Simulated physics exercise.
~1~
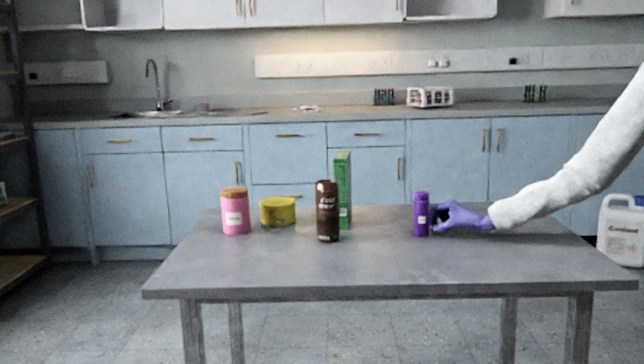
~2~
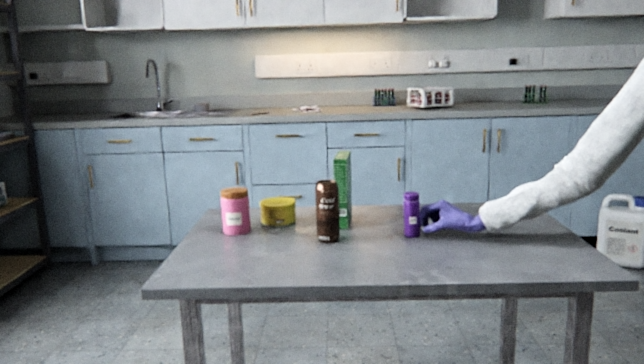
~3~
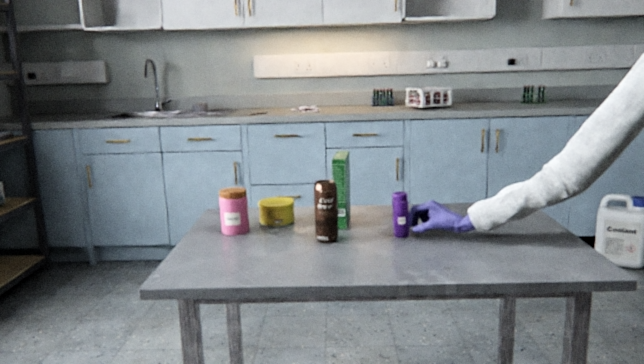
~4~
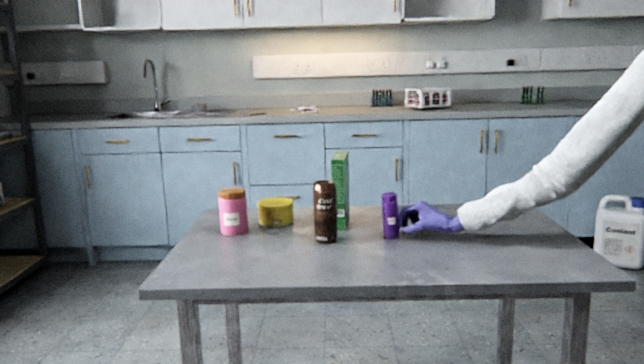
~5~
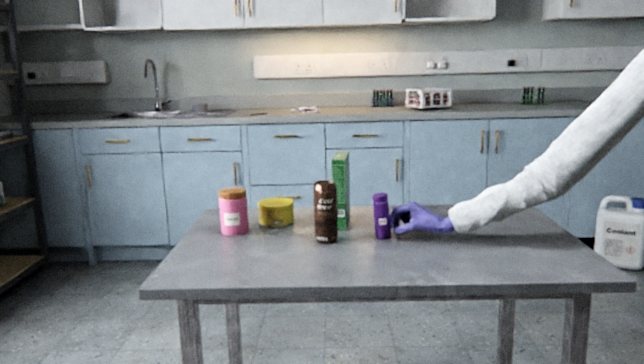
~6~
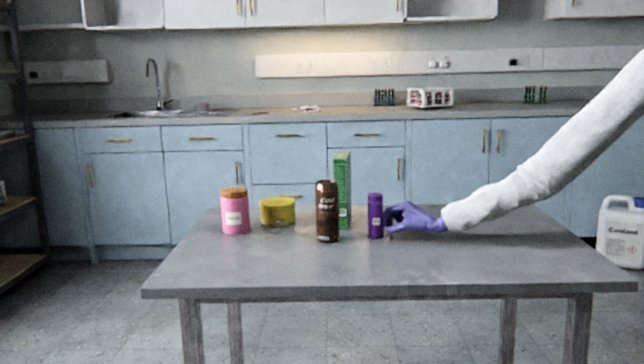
The clip opens on a grey table in a room with pale blue cabinets, where a pink jar, a yellow tub, a brown can, a tall green packet and a purple shaker stand. An arm in a white sleeve and purple glove reaches in from the right, its fingers at the shaker. The hand pushes the shaker left across the tabletop, and it slides upright toward the green packet. The push carries on steadily while the other items stay in place. At the end, the purple shaker stands upright close to the packet, with the gloved hand still beside it.
